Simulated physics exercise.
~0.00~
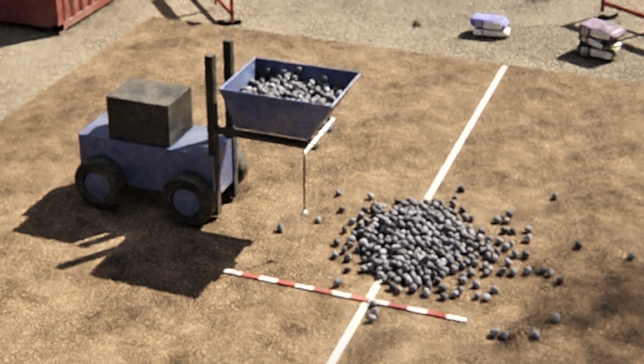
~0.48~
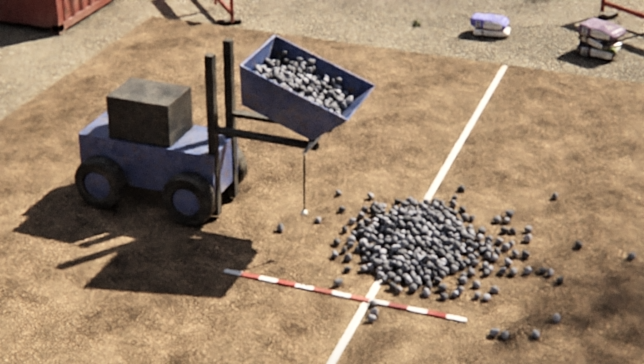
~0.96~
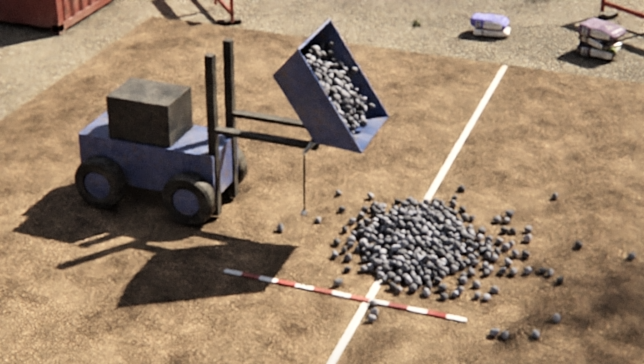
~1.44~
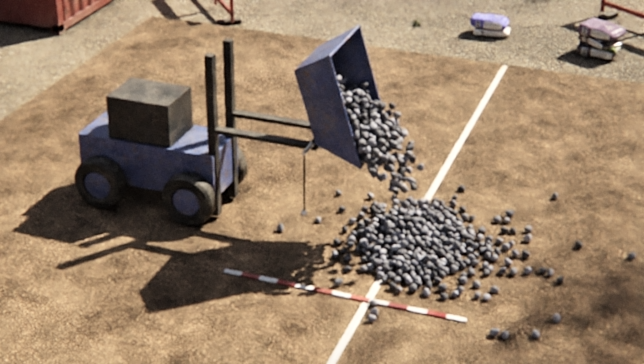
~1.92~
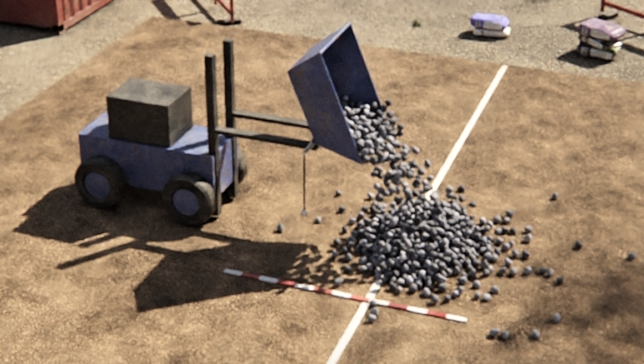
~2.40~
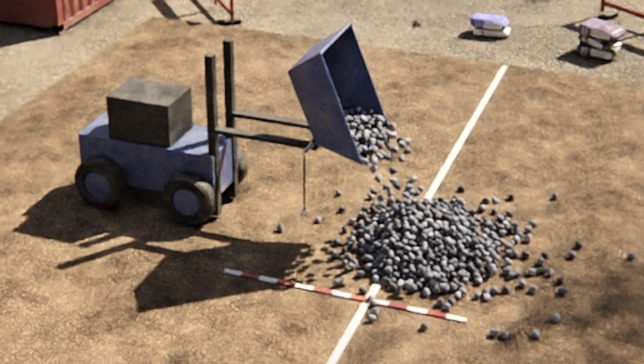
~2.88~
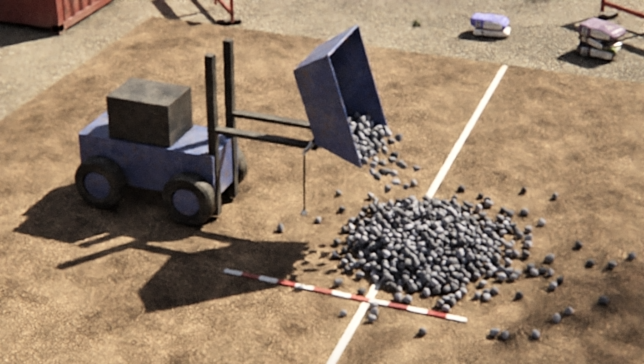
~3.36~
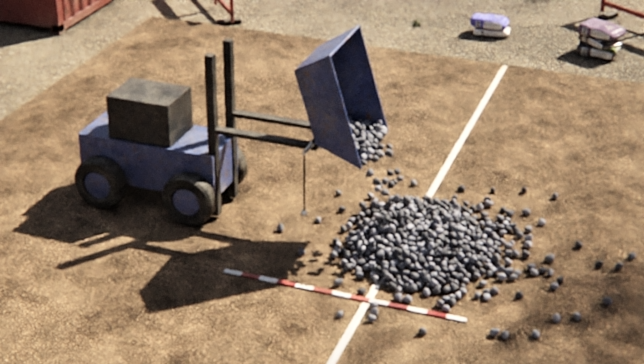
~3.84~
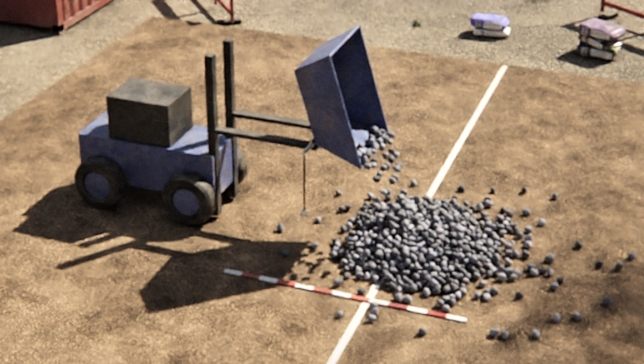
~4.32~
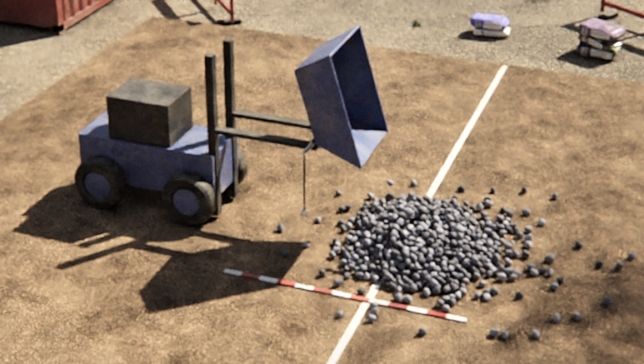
A blue skip on a fork truck tips steeply forward to the right, pouring grey cobbles onto a loose heap lying across a white painted line, then rocks slightly as the last stones slide out, ending empty and still tilted above the enlarged pile.
